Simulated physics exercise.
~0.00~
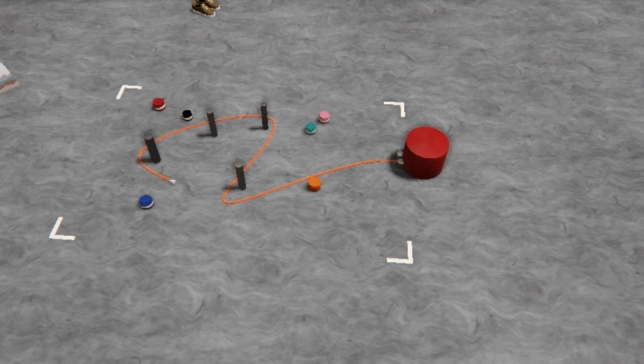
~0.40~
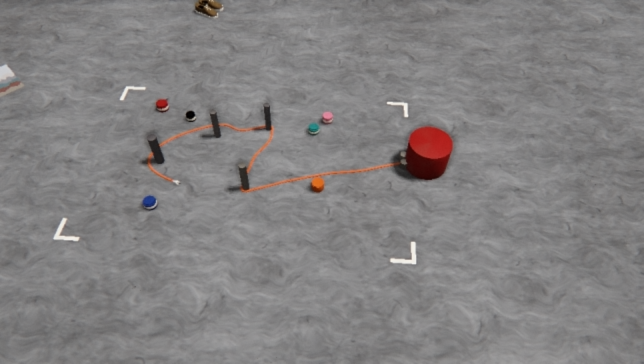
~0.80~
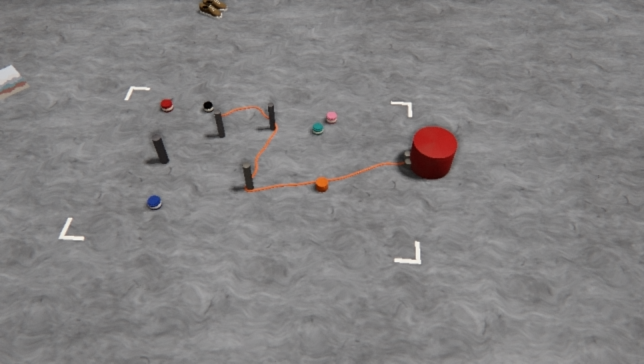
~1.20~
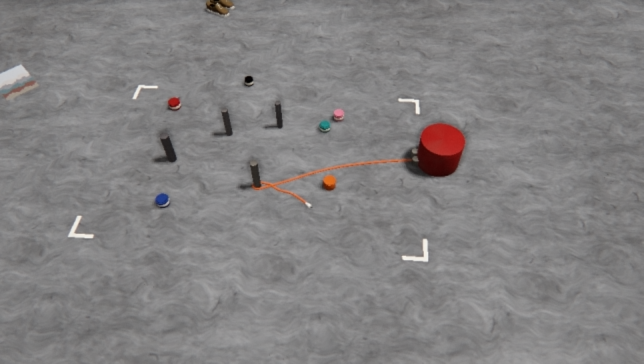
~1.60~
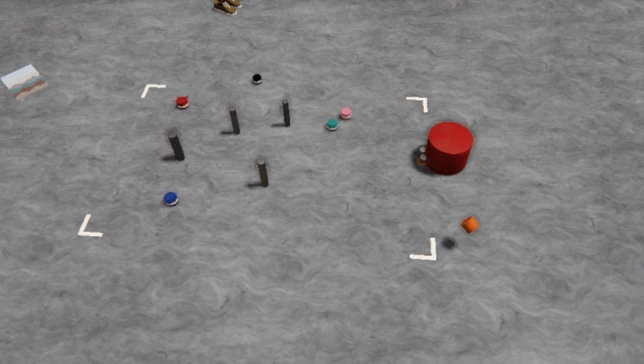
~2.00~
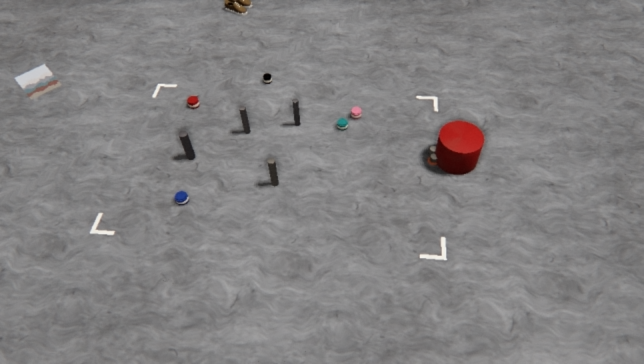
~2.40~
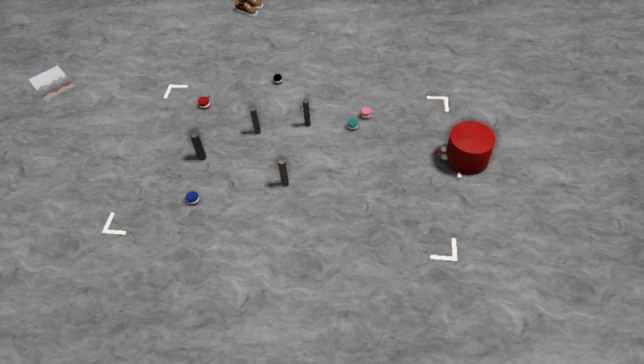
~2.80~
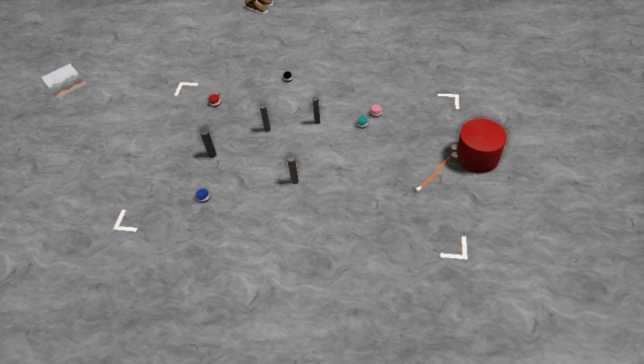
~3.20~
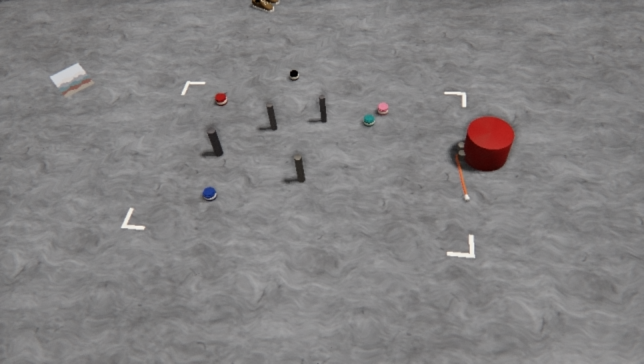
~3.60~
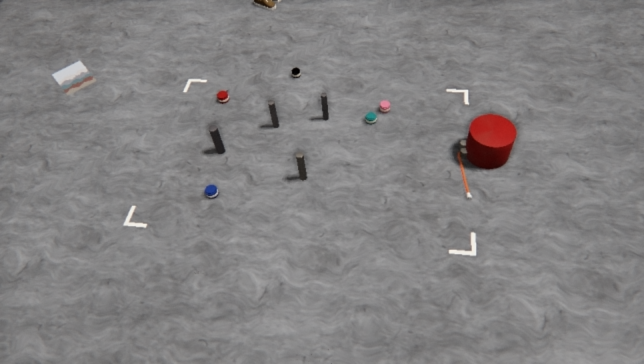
In this clip, an orange lead winding round four dark posts on a grey floor is drawn into a red reel, shifting the black canister up and right and carrying away the orange tub, which goes out of view; a short length of lead remains out.
